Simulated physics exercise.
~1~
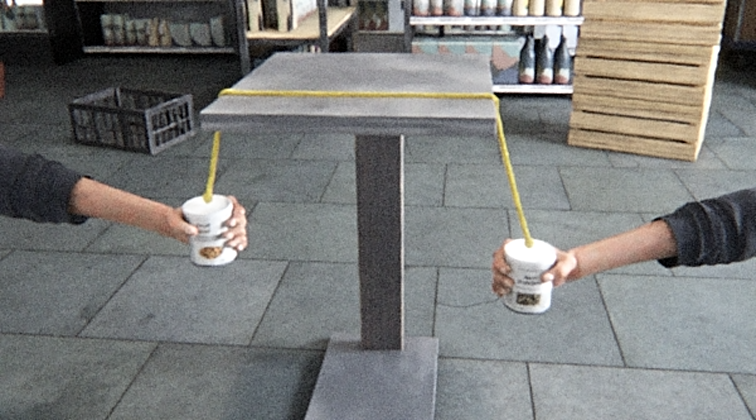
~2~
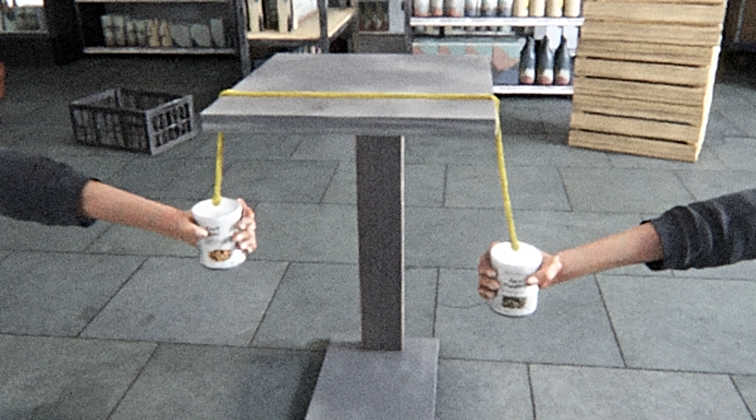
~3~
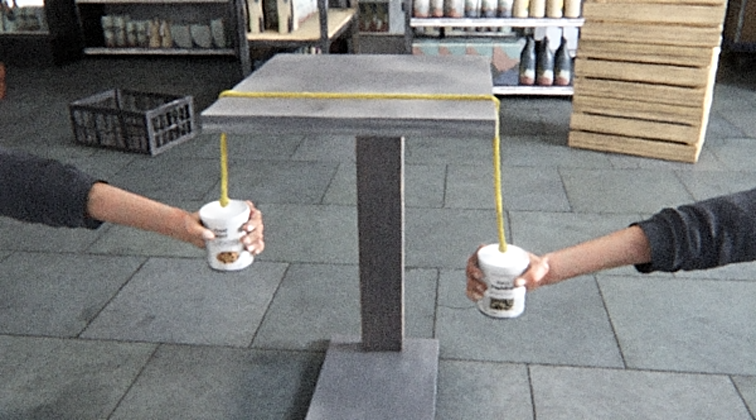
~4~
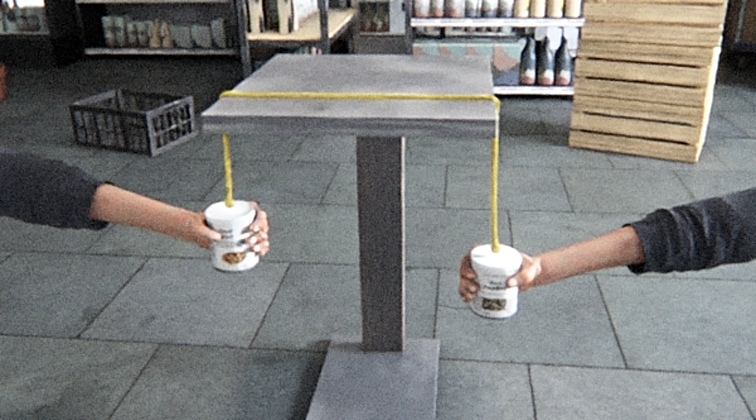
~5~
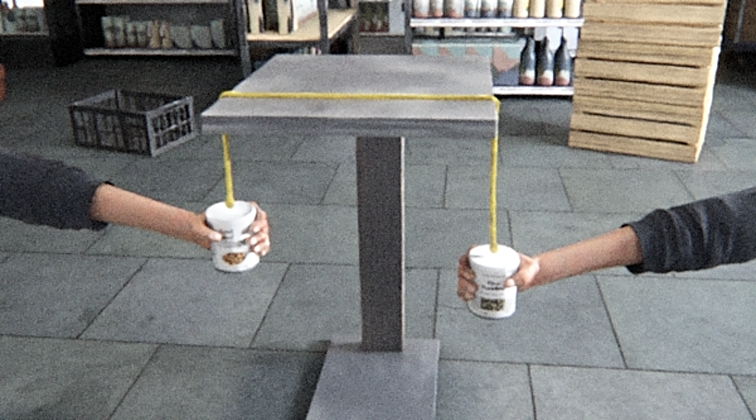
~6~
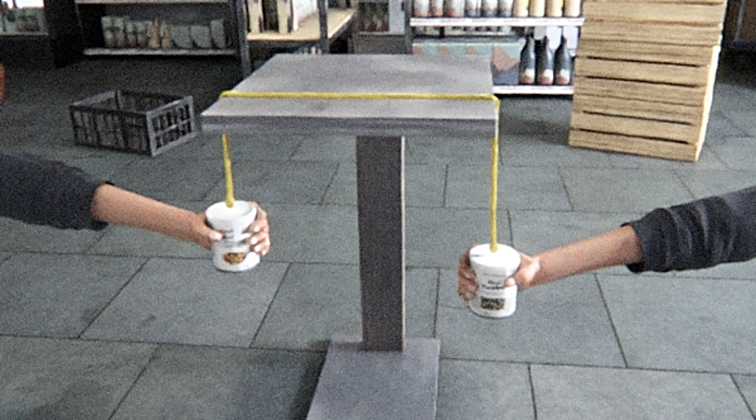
To begin with, two hands hold white tins at the ends of a yellow cord lying across a small grey table, one on each side. The hands move the tins inward toward the table, the left one rightward and the right one leftward. Then both stay nearly still, the cord ends hanging straight.
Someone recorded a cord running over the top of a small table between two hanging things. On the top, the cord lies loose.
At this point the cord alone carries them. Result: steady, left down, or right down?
Expect it to hold its place once freed.
Then, 0.68 s past the final frame, left tin at the same height near (240, 238); right tin at the same height near (482, 282).
Then, 1.36 s past the final frame, left tin at the same height near (239, 237); right tin at the same height near (490, 282).
When it is over, left tin at the same height near (235, 237); right tin at the same height near (482, 282). The cord keeps its balance.
